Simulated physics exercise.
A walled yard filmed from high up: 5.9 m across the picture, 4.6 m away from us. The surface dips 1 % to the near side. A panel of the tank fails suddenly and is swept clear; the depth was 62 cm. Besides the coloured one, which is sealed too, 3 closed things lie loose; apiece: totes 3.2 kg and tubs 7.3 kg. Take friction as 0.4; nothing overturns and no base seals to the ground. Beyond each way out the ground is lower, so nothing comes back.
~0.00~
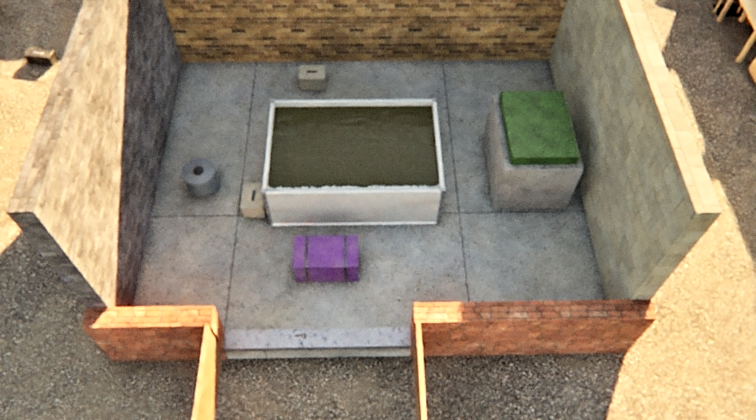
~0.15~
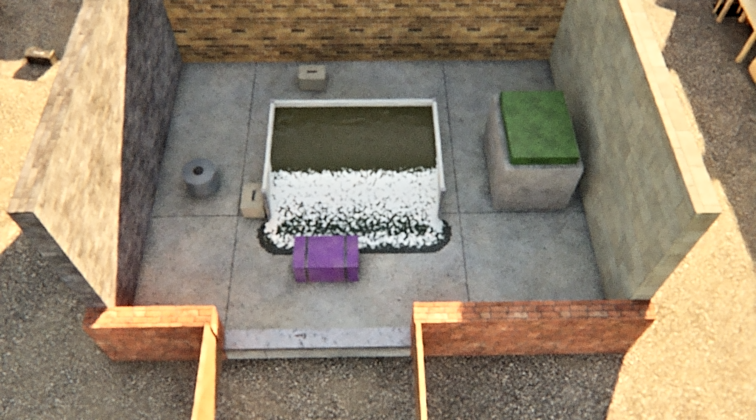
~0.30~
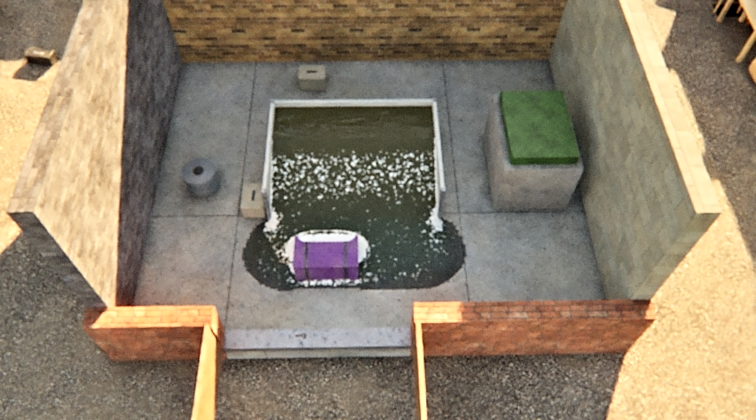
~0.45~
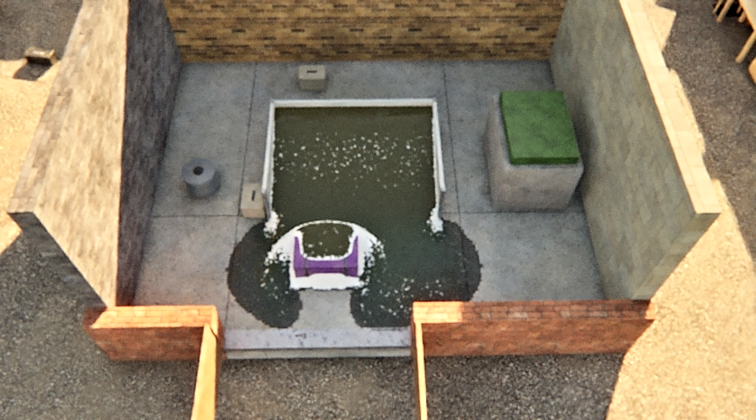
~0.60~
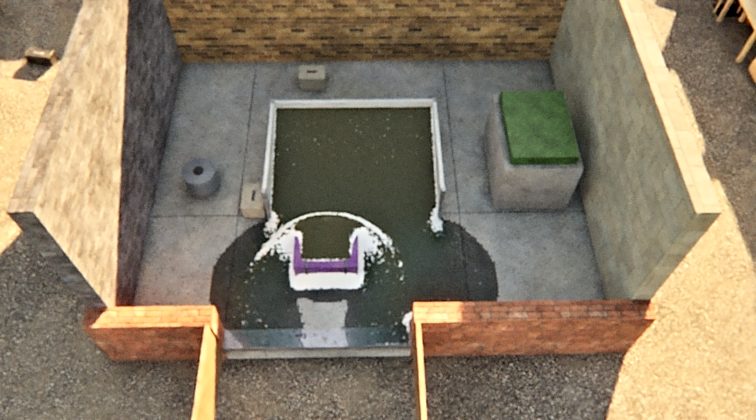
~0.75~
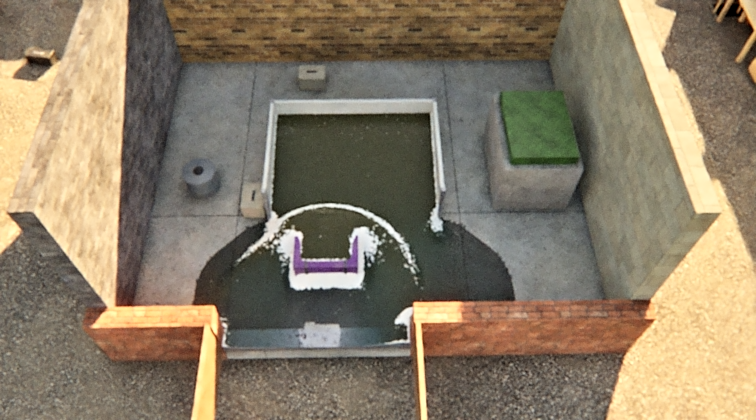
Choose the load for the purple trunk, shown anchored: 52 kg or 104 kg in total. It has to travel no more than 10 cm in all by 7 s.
For it, neither load is enough.
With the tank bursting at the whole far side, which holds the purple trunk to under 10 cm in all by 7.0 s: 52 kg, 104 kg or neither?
In that case the smaller load will do.
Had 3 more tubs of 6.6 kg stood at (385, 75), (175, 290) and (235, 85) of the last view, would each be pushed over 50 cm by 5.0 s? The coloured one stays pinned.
In that order: Less, past it, under.
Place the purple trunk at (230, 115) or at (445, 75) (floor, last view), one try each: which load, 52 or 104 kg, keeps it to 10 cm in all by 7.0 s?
In that order: Either load holds; either load holds.
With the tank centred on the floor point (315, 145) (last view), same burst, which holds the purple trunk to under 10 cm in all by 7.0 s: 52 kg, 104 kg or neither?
In that case neither load is enough.
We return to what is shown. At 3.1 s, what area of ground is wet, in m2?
About 17 m2.
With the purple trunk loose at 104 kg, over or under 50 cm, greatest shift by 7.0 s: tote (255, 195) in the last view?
Answer: More.
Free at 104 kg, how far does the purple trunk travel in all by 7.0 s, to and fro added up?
Some 100 cm in all.
After 1.4 s the purple trunk would be gone out with 52 kg and gone out with 104 kg.
After 3.1 s the purple trunk would be gone out with 52 kg and gone out with 104 kg.
After 4.9 s the purple trunk would be gone out with 52 kg and gone out with 104 kg.
After 7.0 s the purple trunk would be gone out with 52 kg and gone out with 104 kg.
